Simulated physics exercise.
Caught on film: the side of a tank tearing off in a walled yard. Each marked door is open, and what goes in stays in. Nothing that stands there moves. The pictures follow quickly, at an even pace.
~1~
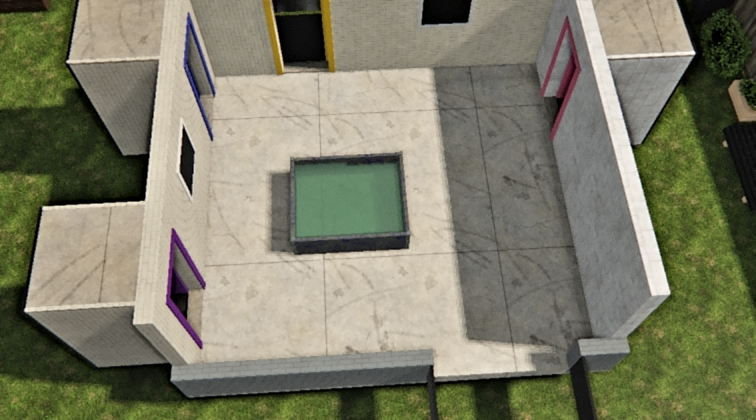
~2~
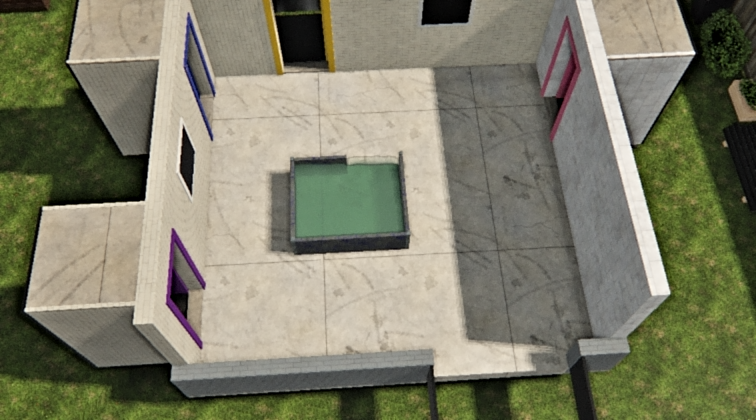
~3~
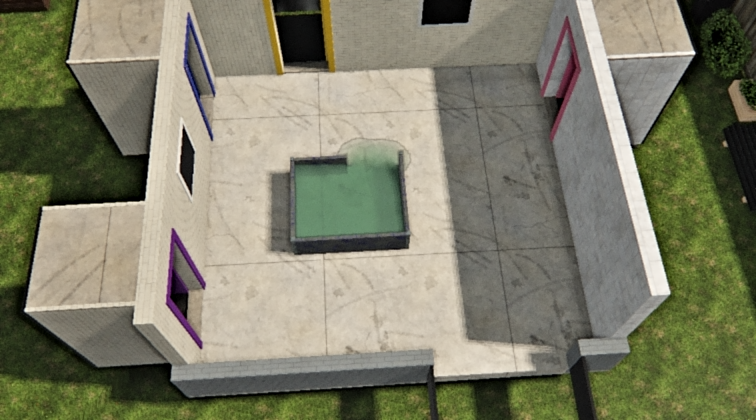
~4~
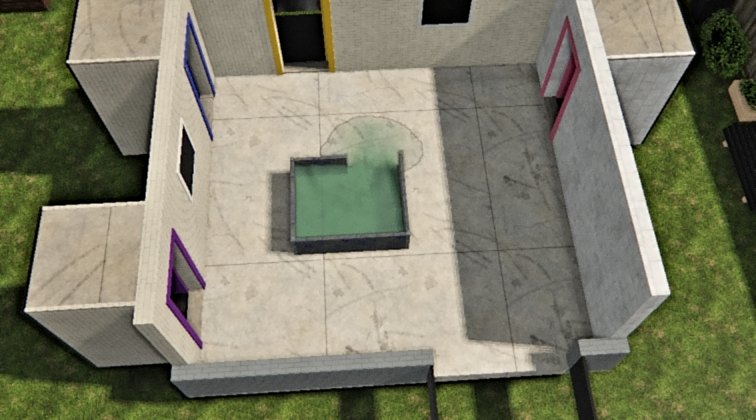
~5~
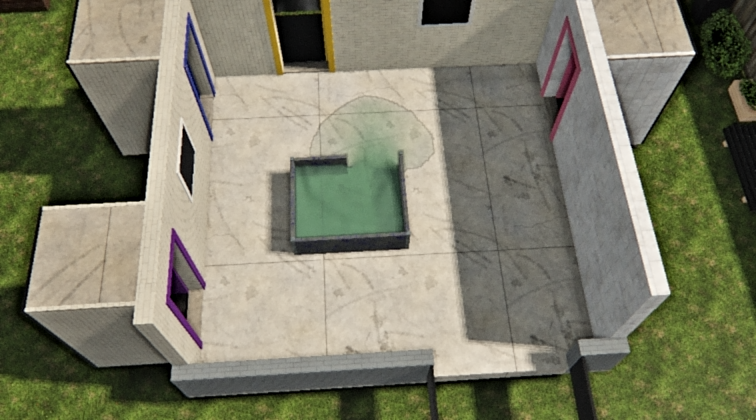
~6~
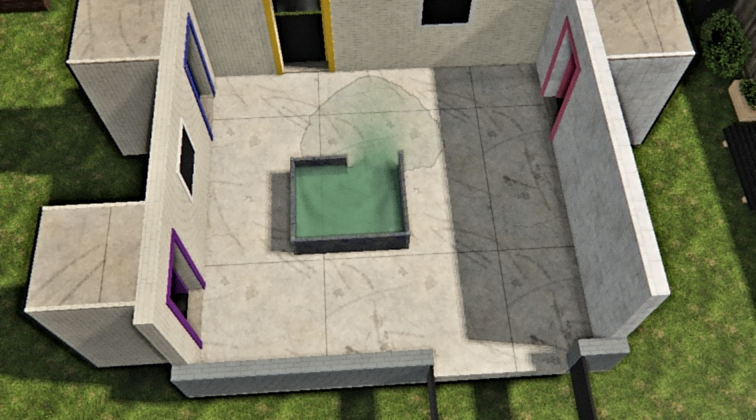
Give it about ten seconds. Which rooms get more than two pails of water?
The blue door stays under that; the pink door takes more than that; the yellow door takes more than that; the purple door stays under that.
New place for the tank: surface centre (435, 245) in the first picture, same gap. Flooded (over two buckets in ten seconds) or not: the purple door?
In short: Purple holds.
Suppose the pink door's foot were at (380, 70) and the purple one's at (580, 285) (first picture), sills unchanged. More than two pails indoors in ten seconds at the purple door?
In short: The purple one holds.
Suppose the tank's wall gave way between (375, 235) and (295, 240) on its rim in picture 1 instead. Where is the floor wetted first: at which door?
That is the purple door.
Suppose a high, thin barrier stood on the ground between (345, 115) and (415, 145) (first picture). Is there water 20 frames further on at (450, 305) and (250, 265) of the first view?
One after the other: No water, clear.
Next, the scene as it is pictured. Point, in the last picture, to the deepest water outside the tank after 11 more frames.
Around (363, 75).
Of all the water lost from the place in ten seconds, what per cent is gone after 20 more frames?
Near 20 in a hundred.
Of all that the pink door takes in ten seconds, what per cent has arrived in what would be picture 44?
I make it 55 per cent.
A moment on, water covers 15 % of the floor; the blue door not reached, the pink door not reached, the yellow door wet at the sill, nothing in, the purple door not reached.
Next, water covers 20 % of the floor; the blue door not reached, the pink door not reached, the yellow door under two buckets in, the purple door not reached.
Then, water covers 30 % of the floor; the blue door wet at the sill, nothing in, the pink door under two buckets in, the yellow door over two buckets in, the purple door not reached.
Later, water covers 60 % of the floor; the blue door wet at the sill, nothing in, the pink door over two buckets in, the yellow door over two buckets in, the purple door not reached.
In the end, water covers 80 % of the floor; the blue door wet at the sill, nothing in, the pink door far over two buckets in, the yellow door over two buckets in, the purple door wet at the sill, nothing in.
